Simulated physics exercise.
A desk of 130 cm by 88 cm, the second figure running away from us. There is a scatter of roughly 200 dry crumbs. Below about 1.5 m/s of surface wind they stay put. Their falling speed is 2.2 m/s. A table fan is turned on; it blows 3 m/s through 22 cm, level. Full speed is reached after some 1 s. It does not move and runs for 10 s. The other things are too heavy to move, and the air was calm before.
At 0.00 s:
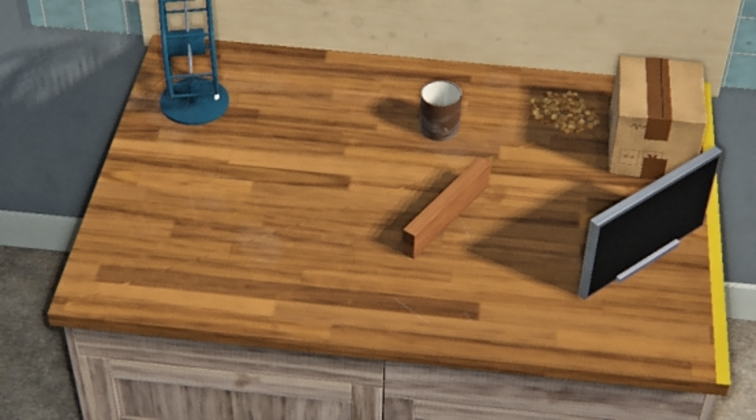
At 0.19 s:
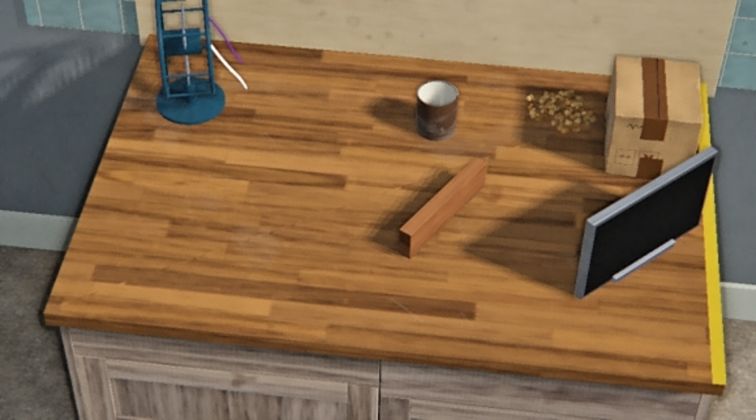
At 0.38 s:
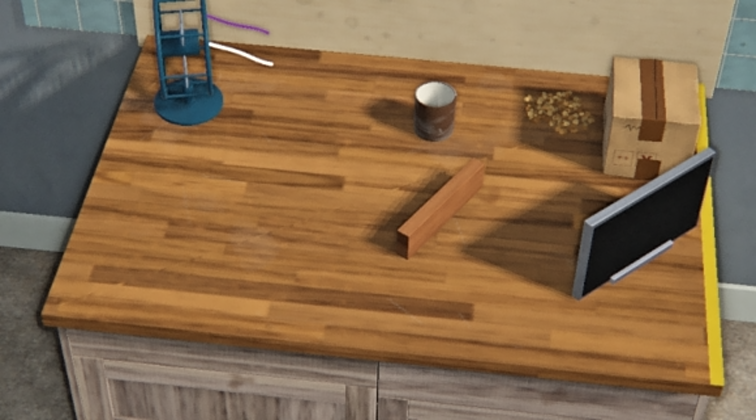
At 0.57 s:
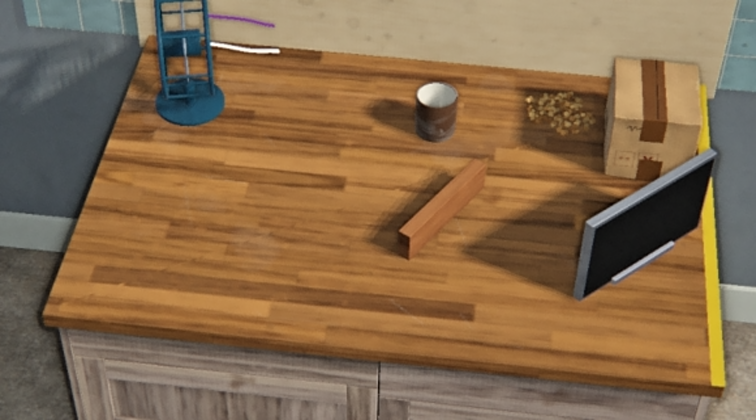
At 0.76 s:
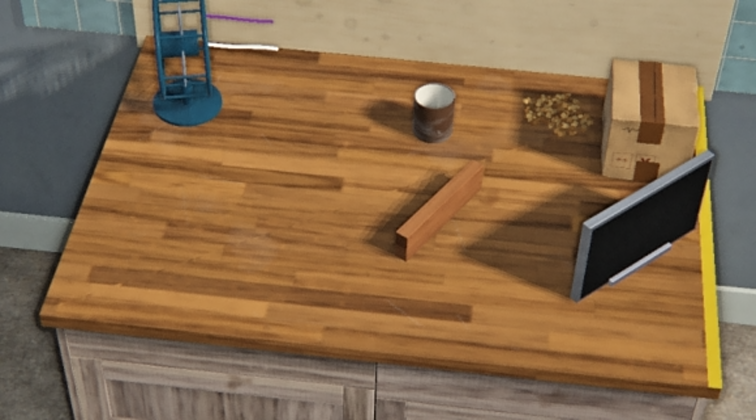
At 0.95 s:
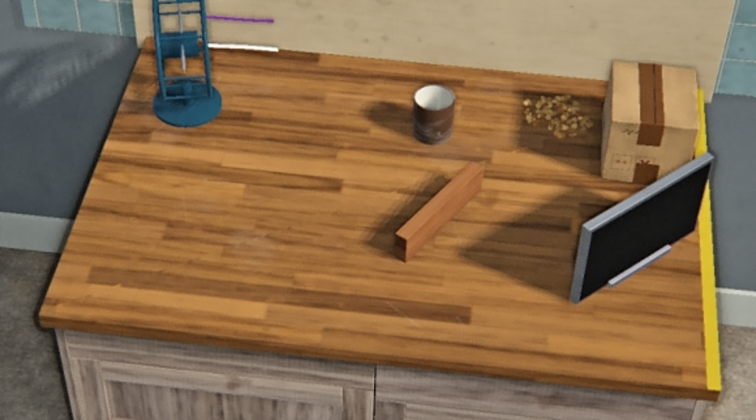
A blue table fan stood at the back left of a wooden counter, and its purple and white ribbons swung up and streamed out to the right, while the crumbs, mug, block, screen and box stayed put.
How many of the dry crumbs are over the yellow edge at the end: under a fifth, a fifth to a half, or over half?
By then from a fifth to a half are over the yellow edge.
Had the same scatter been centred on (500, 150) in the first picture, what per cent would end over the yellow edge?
In that case some 0 per cent.
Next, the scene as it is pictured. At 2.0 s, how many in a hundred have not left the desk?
Some 80 per cent.
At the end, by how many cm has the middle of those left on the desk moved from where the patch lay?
About 10 cm.
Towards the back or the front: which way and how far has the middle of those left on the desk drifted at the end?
To the front, by about 10 cm.
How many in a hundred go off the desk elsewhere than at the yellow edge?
Near 0 %.
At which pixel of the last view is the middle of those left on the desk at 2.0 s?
Around (582, 133).
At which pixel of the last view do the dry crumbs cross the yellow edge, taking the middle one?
Near (705, 126).
After 2.0 s, 17 % are over the yellow edge; the middle of those still in play is near (583, 130); 8 % have settled or left.
After 3.2 s, 32 % are over the yellow edge; the middle of those still in play is near (580, 135); 37 % have settled or left.
After 5.5 s, 35 % are over the yellow edge; the middle of those still in play is near (575, 142); 46 % have settled or left.
After 10.0 s, at the end, 36 % are over the yellow edge; the middle of those still in play is near (579, 155).
